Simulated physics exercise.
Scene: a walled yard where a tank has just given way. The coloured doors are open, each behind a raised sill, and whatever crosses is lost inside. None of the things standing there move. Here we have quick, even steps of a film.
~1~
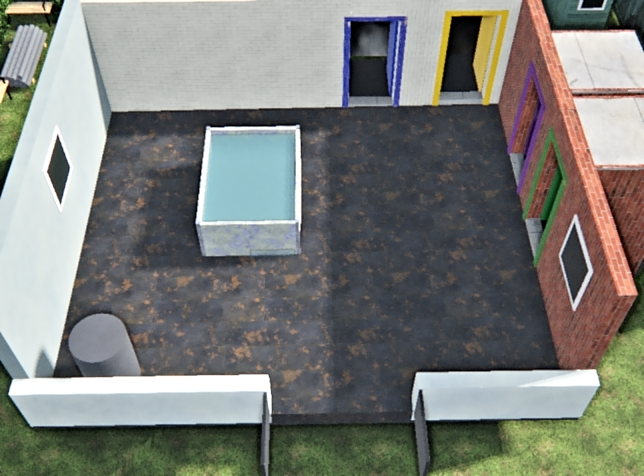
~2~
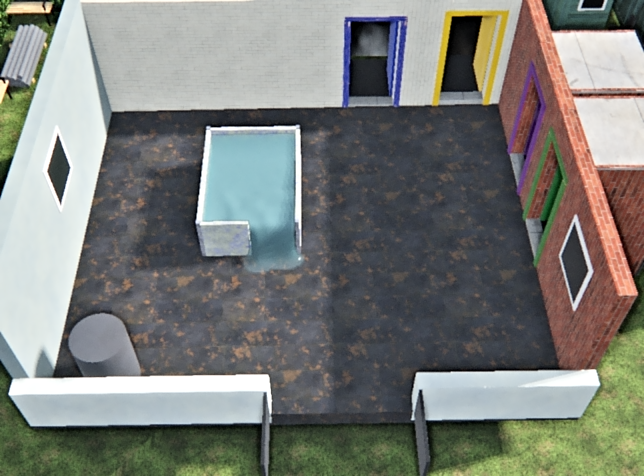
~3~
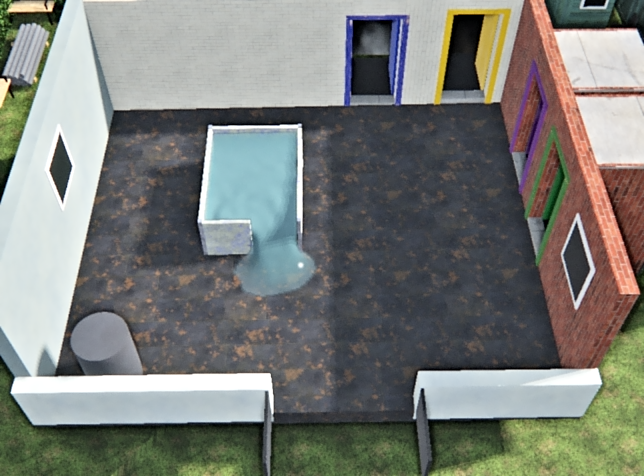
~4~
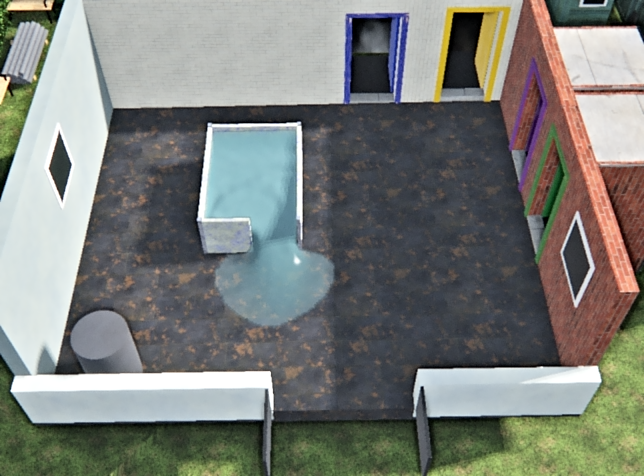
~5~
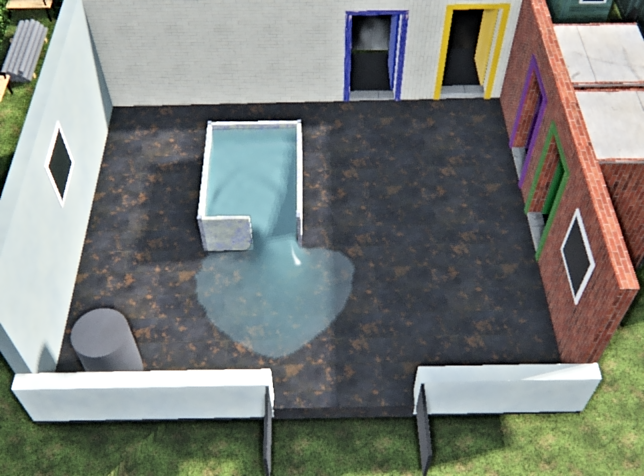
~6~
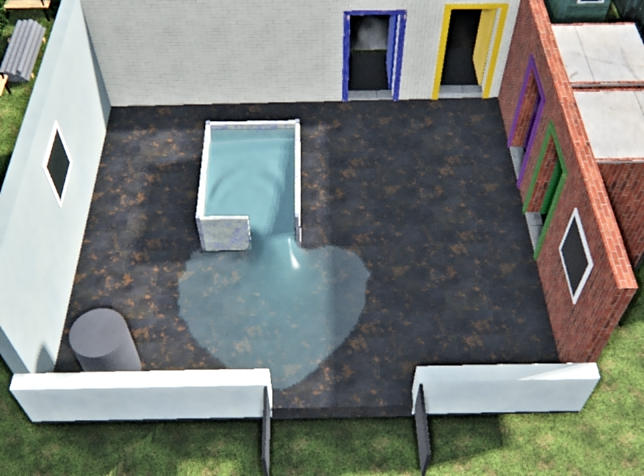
A white-walled tank of blue-green water stands in a dark-floored yard, seen from high above its low white front wall. Blue and yellow doorways stand open at the back, purple and green ones line the red brick wall at right, and a grey cylinder sits front left. The tank's near side opens at its right end, and water pours out, spreading forward and sideways in a widening pool.
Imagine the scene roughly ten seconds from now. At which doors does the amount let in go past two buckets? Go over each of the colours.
Door by door: The green door stays at two or fewer; the purple door stays at two or fewer; the blue door stays at two or fewer; the yellow door stays at two or fewer.
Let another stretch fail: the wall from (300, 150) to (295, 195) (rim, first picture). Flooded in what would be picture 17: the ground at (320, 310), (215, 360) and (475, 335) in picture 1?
Untouched, untouched, submerged.
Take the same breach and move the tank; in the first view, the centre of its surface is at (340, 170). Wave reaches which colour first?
The green one.
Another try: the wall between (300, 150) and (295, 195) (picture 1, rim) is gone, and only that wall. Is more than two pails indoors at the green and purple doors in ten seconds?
Briefly, the green one crosses the line and the purple one crosses the line.
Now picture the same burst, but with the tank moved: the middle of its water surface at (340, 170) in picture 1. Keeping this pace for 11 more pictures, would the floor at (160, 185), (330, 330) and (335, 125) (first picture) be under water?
As listed: Untouched, reached, untouched.
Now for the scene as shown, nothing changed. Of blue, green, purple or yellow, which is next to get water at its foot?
The answer here is the door marked green.
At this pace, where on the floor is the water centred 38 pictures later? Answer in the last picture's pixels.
Centre of mass: Roughly (250, 255).
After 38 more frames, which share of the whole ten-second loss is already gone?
It comes to around 75 per cent.
A moment on, water covers 20 % of the floor; the green door not reached, the purple door not reached, the blue door not reached, the yellow door not reached.
Next, water covers 25 % of the floor; the green door not reached, the purple door not reached, the blue door not reached, the yellow door not reached.
Then, water covers 35 % of the floor; the green door not reached, the purple door not reached, the blue door not reached, the yellow door not reached.
Later, water covers 60 % of the floor; the green door wet at the sill, nothing in, the purple door not reached, the blue door not reached, the yellow door not reached.
In the end, water covers 75 % of the floor; the green door wet at the sill, nothing in, the purple door not reached, the blue door not reached, the yellow door not reached.
